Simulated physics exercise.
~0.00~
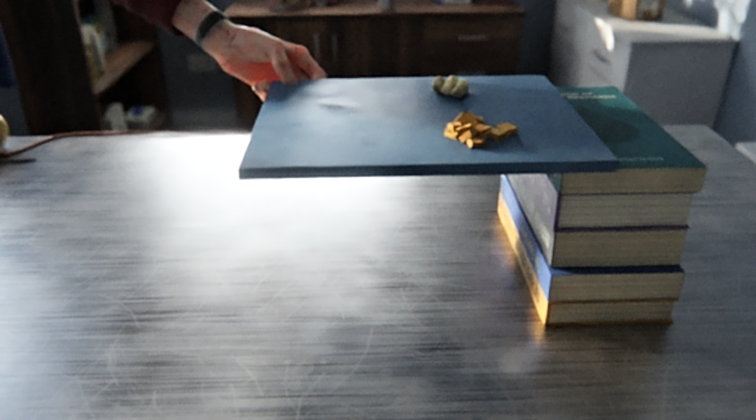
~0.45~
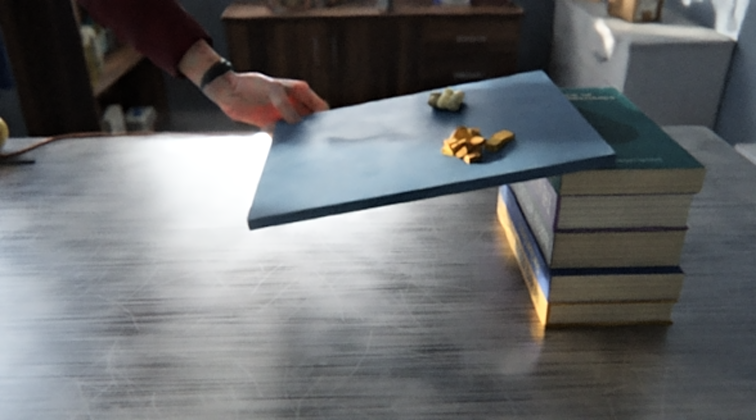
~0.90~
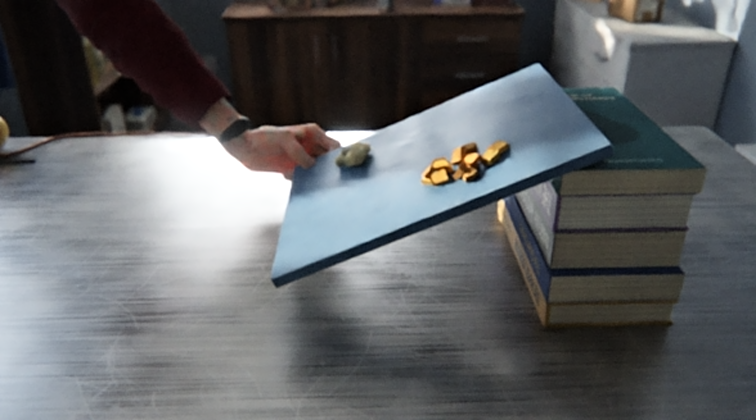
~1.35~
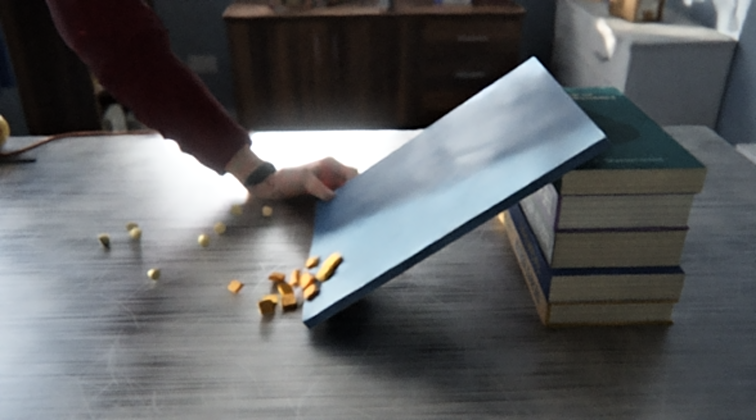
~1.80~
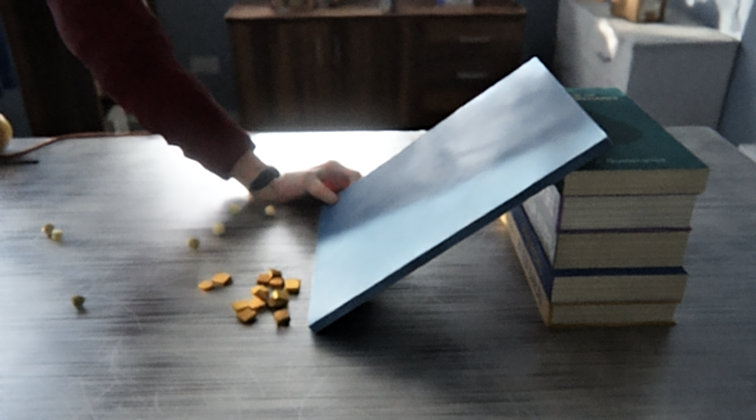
On a scratched, shiny grey tabletop in a dim room with wooden cabinets behind, seen from the front and slightly above, a flat blue board rests its right end on a stack of books. A hand in a dark red sleeve holds its left end, and two small piles lie on top, orange chunks in front and pale rounded bits behind. The hand lowers the left end, and the board tilts steadily. The pale pile slides first, then the orange one follows. Finally the board's edge rests on the table, with the orange pieces clustered near its foot and the pale ones scattered farther left.
